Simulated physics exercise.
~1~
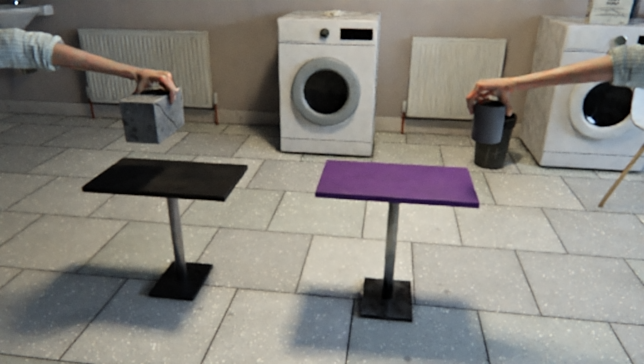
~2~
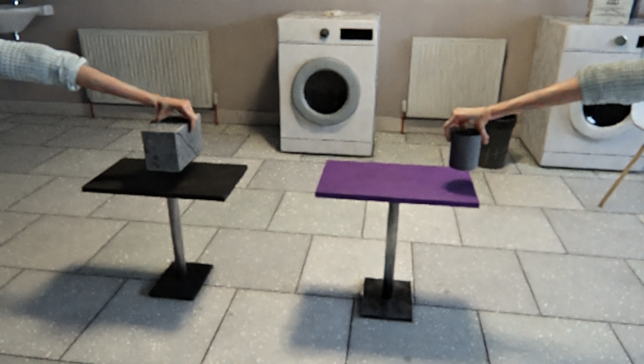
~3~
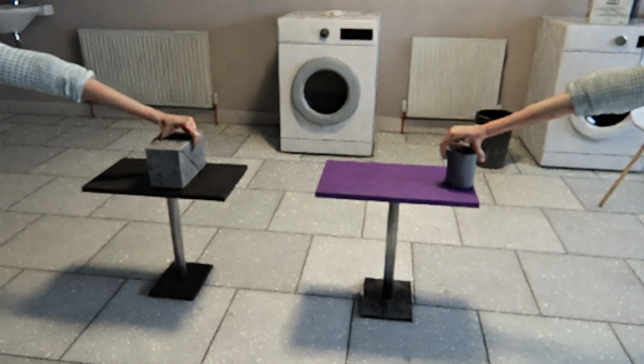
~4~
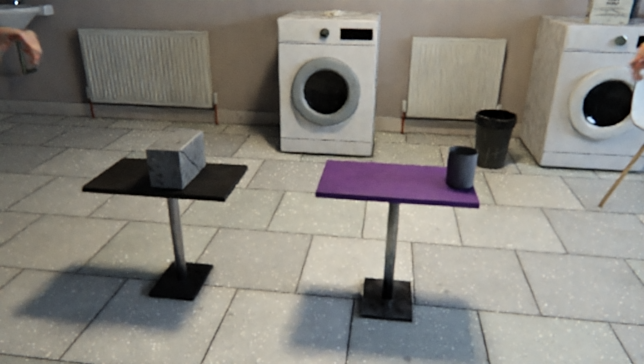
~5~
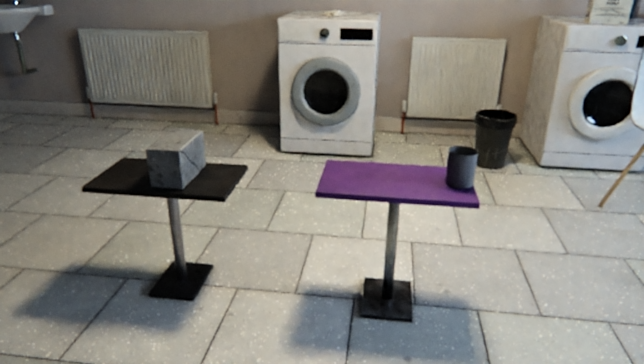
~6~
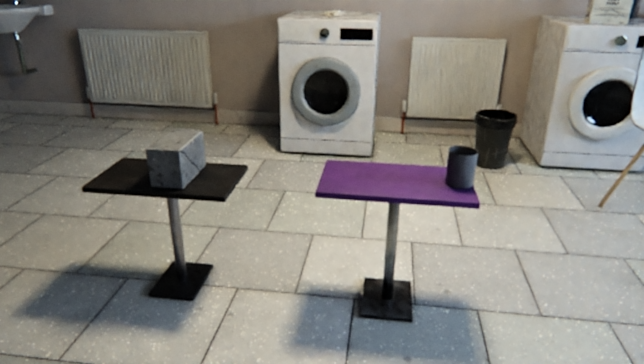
In this clip, two hands reach in from the left and right, lower a gray block onto a black stand and a dark beaker onto the right end of a purple stand, then let go and withdraw, leaving both stands steady with the objects resting on top.
